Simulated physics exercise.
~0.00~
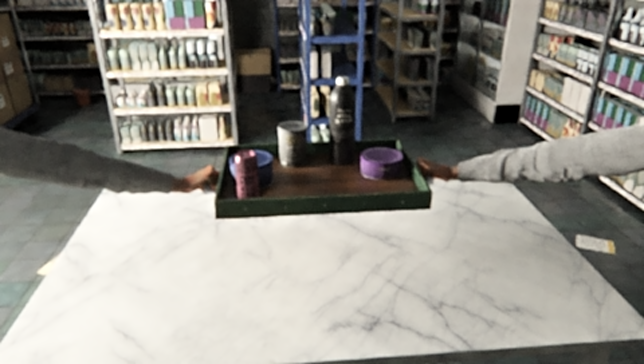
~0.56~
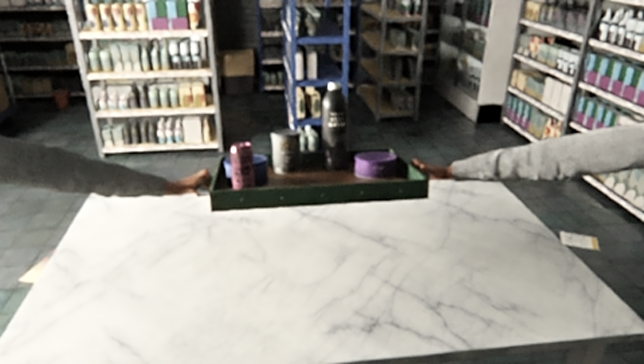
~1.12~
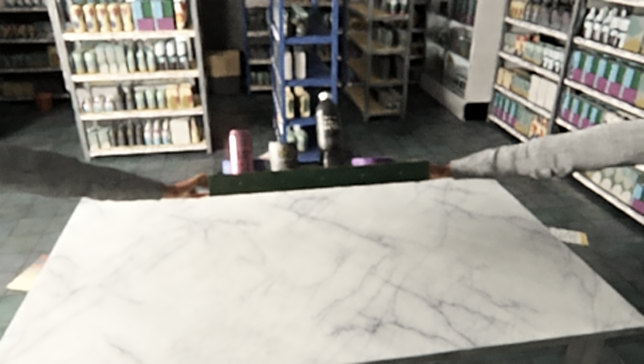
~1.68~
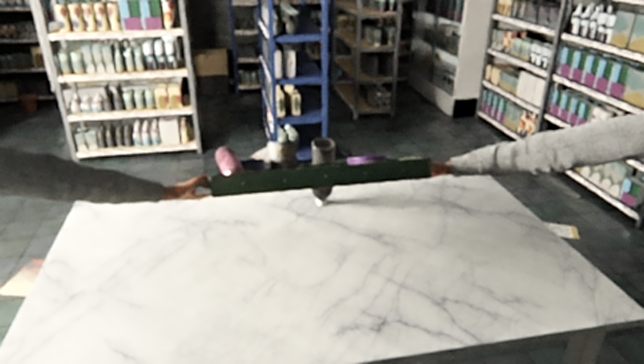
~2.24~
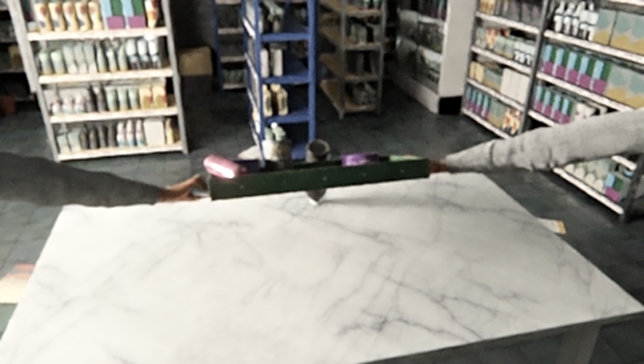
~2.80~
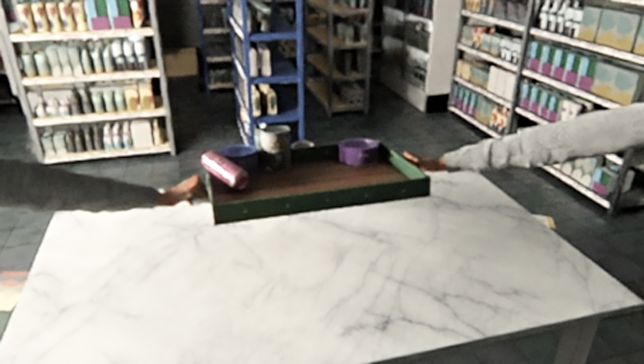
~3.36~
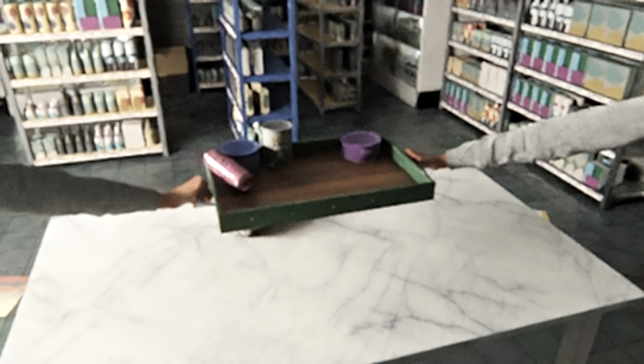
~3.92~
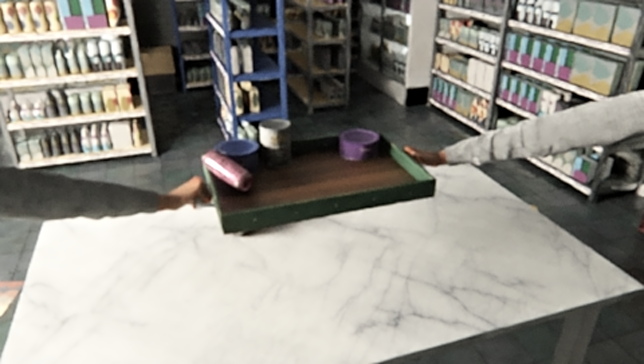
The clip opens with two hands holding a green-rimmed serving tray over a white marble table in a shop aisle, carrying a pink can, a blue tub, a grey tin, a purple tub and a tall black bottle. The hands tip the far edge of the tray down, and the can, tin and bottle begin to lean. The black bottle pitches off the tray, while the pink can topples onto its side. As the hands level the tray, the grey tin stands upright again. At the end, the can lies near the left side, the tin and both tubs remain standing, and the bottle is out of sight.
